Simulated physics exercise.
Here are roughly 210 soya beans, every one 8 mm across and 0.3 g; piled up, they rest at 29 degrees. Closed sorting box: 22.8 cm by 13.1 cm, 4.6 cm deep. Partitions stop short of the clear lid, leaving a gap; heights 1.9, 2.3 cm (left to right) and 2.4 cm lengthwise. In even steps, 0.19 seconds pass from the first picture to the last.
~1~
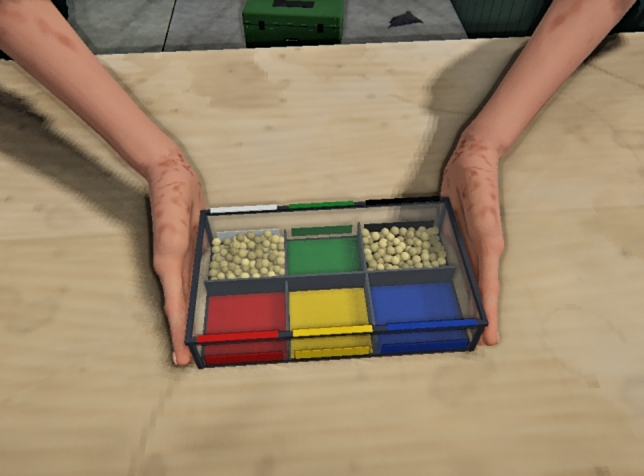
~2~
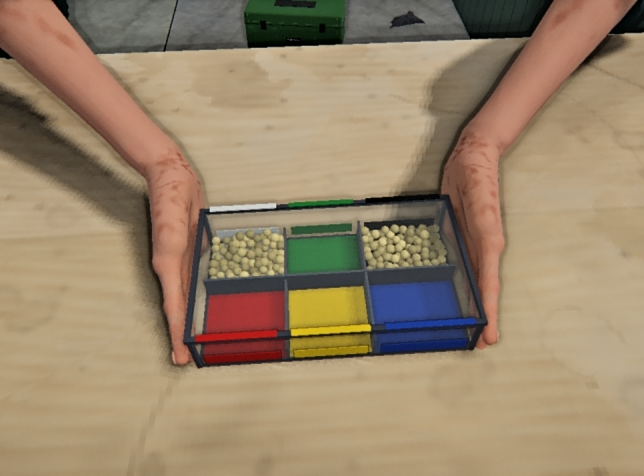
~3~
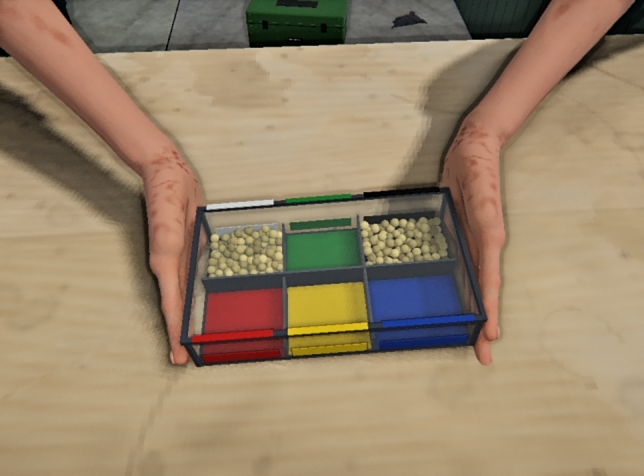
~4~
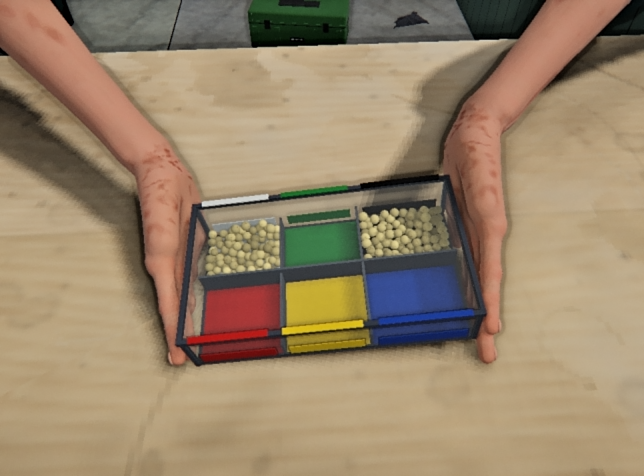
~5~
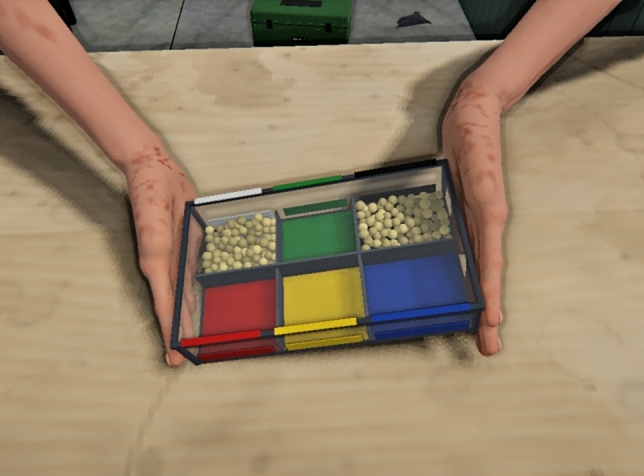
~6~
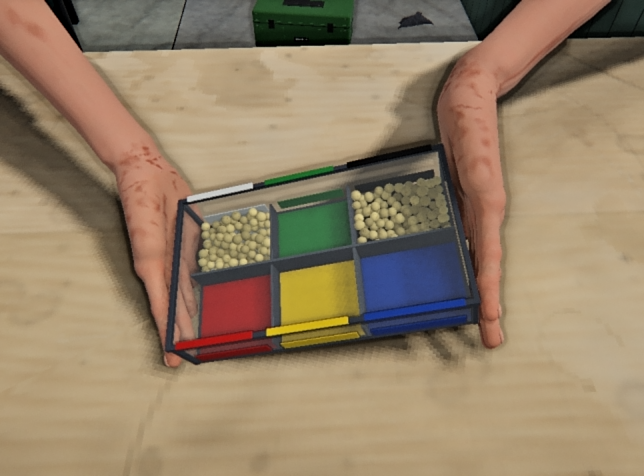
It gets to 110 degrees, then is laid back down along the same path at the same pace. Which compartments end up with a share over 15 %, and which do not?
Red compartment: Succeeds; blue compartment: Fails; green compartment: Fails; yellow compartment: Fails; white compartment: Succeeds; black compartment: Fails.
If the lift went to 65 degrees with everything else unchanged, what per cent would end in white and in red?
White: 45, red: 15 (per cent).
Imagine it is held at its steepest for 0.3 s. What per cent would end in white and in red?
Final amounts would be white 30% and red 70%.
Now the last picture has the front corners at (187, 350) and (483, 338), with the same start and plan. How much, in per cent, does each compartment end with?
Red 40; blue 40; green 0; yellow 20; white 0; black 0.
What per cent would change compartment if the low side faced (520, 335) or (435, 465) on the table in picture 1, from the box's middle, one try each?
That would be close to 65 per cent and then close to 95 per cent.
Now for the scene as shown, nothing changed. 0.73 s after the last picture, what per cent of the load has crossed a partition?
50 percent.
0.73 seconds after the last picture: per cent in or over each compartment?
Red 25; blue 5; green 10; yellow 10; white 35; black 15.
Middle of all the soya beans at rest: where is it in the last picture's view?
Approximately (230, 314) in the last view.
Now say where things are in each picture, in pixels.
In the first frame, box tilt 0 degrees, front corners at (191, 339) and (482, 321); white 50 %, black 50 %.
In the second frame, box tilt 1 degrees, front corners at (189, 339) and (481, 320).
In the third frame, box tilt 3 degrees, front corners at (186, 339) and (481, 317), lowest corner left front.
In the fourth frame, box tilt 8 degrees, front corners at (182, 341) and (480, 311), lowest corner left front.
In the fifth frame, box tilt 13 degrees, front corners at (176, 343) and (478, 305), lowest corner left front.
In the sixth frame, box tilt 18 degrees, front corners at (171, 346) and (473, 300), lowest corner left front; white 50 %, black 50 %.
Then, 0.73 s after the last picture, tilt 110 degrees; red 25 %, blue 5 %, green 10 %, yellow 10 %, white 35 %, black 15 %.
Then, 1.22 s after the last picture, tilt 49 degrees; red 70 %, white 30 %.
Then, 1.78 s after the last picture, tilt 0 degrees; red 70 %, white 30 %.
In the end, red 70 %, blue 0 %, green 0 %, yellow 0 %, white 30 %, black 0 %.
